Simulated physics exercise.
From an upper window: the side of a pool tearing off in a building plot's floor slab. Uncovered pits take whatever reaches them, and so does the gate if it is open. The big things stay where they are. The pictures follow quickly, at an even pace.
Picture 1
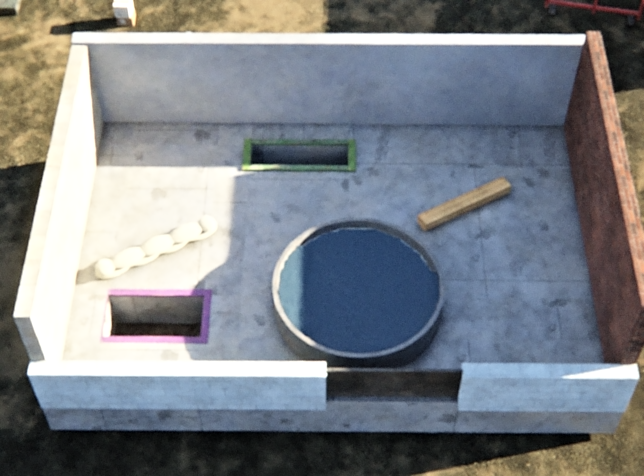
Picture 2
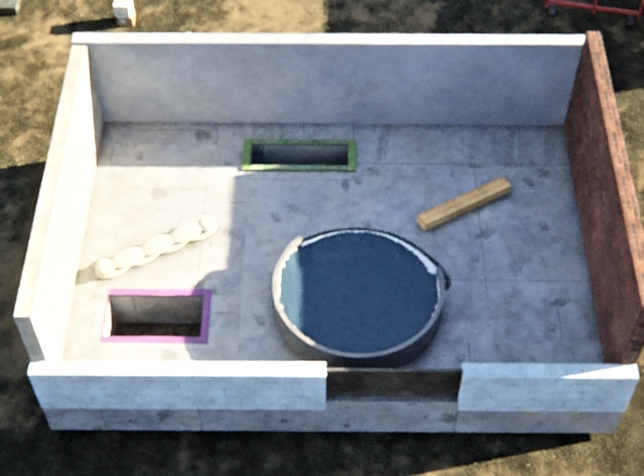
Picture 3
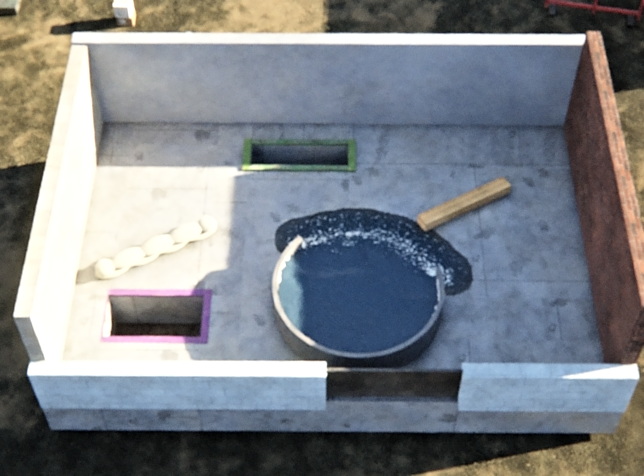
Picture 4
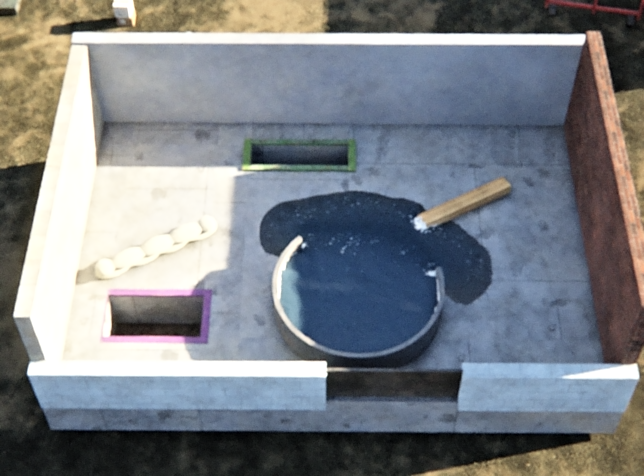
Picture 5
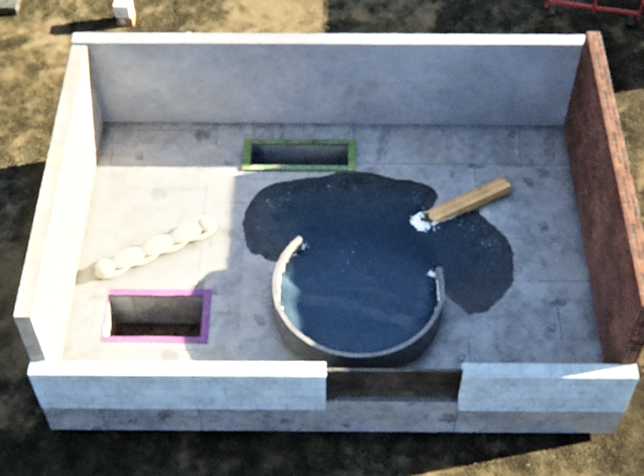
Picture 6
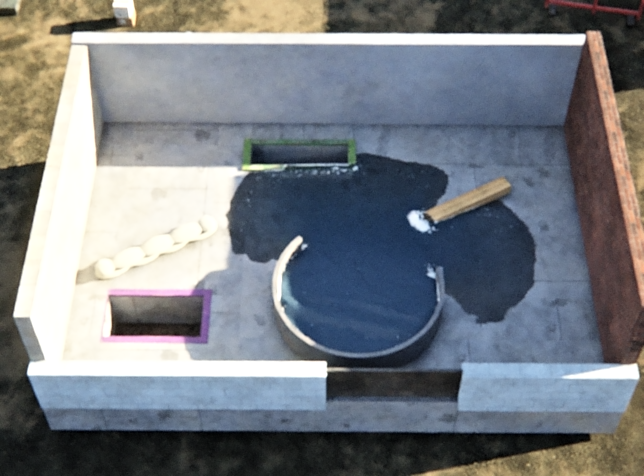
A round tank's far side opens and dark water spreads across the walled floor.
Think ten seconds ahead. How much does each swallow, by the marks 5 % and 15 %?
One by one: The gate takes less than 5 %; the purple pit takes less than 5 %; the green pit takes more than 15 %.
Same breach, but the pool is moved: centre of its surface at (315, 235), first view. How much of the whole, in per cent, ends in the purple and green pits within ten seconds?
Per cent: Purple 0, green 35.
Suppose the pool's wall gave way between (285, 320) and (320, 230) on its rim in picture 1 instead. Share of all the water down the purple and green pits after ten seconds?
Roughly, in per cent: Purple 55, green 2.
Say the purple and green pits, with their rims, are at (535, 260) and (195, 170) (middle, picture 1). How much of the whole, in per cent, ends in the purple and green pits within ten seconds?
Parts in a hundred: Purple 35, green 4.
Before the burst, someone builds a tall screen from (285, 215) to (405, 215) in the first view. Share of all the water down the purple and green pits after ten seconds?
In per cent: Purple 12, green 2.
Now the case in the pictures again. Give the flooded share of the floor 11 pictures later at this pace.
Roughly 40 per cent.
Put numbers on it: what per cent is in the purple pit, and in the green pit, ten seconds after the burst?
Roughly 0 per cent, then 20 per cent.
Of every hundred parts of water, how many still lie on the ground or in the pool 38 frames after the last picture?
Some 82 per cent.
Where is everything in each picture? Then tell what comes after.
The first frame shows still water in the round tank at (358, 287).
In the second frame, water pours out on the round tank's far side and has run to a hidden place.
In the third frame, the front is at (463, 286), out from the gap on the round tank's far side.
In the fourth frame, the front is at (267, 224), out from the gap on the round tank's far side.
In the fifth frame, water pours out on the round tank's far side and has run to (257, 205).
In the sixth frame, the front is at (256, 173), out from the gap on the round tank's far side.
A moment on, water covers 35 % of the floor; the gate 0 %, the purple pit 0 %, the green pit 4 %.
Next, water covers 40 % of the floor; the gate 0 %, the purple pit 0 %, the green pit 9 %.
Then, water covers 50 % of the floor; the gate 0 %, the purple pit 0 %, the green pit 16 %.
Later, water covers 70 % of the floor; the gate 0 %, the purple pit 0 %, the green pit 19 %.
In the end, water covers 85 % of the floor; the gate 0 %, the purple pit 1 %, the green pit 19 %.
